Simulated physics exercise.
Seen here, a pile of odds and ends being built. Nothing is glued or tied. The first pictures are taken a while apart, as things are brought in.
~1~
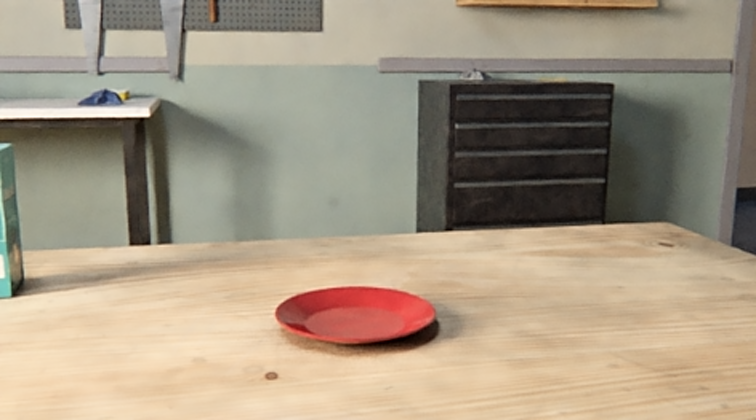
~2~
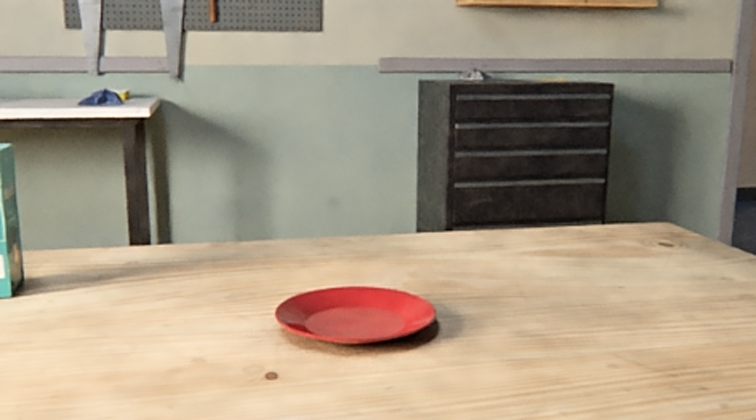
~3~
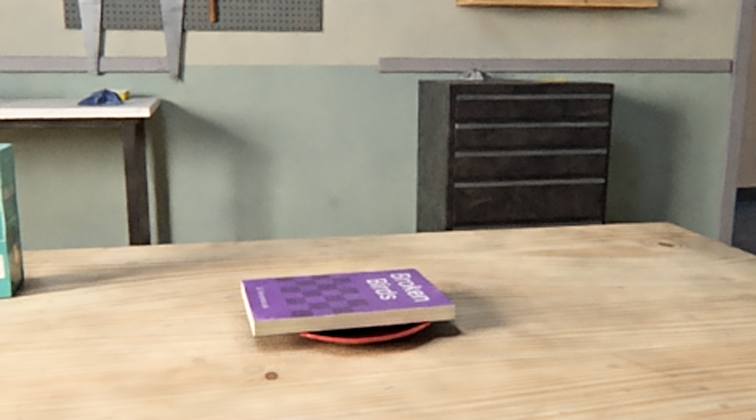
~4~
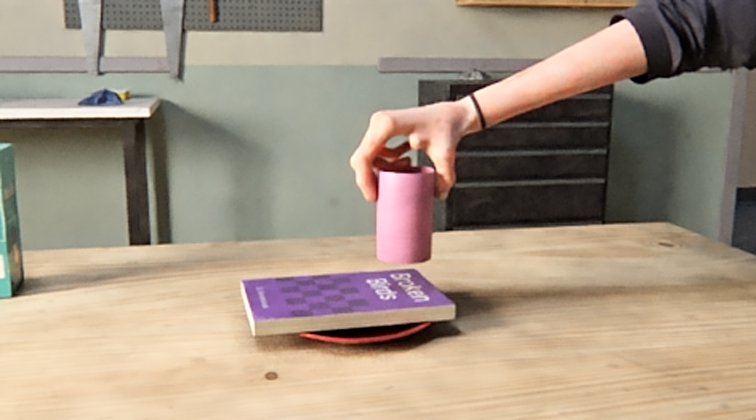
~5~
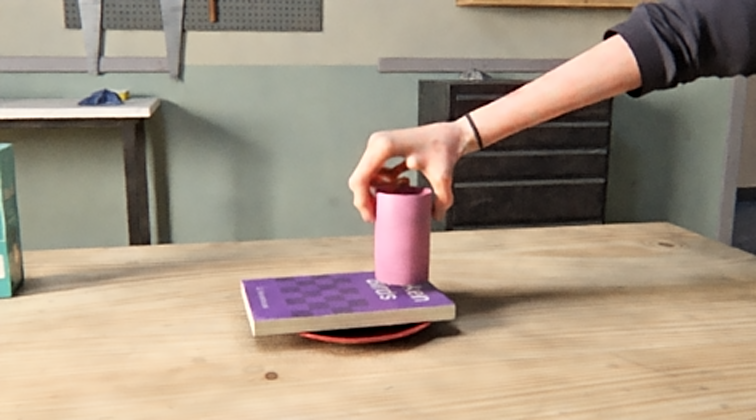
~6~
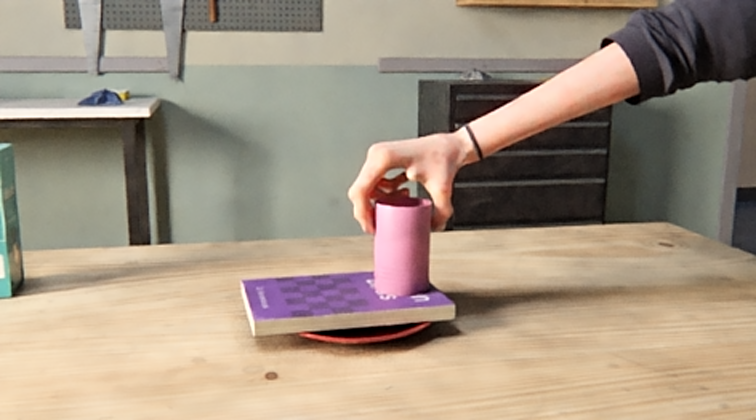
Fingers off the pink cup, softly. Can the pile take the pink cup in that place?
Outcome: The pile holds.
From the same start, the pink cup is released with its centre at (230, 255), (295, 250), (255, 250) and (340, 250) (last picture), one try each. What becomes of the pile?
In the first case it comes apart; in the second case it keeps its balance; in the third case it holds; in the fourth case it stays up.
Then, 0.20 s after the last picture, nothing has stirred.
Then, 0.40 s after the last picture, pink cup resting near (402, 246).
At rest, all 4 in place. Seen from the same camera at the end, pink cup near (402, 246). The pile keeps its balance.
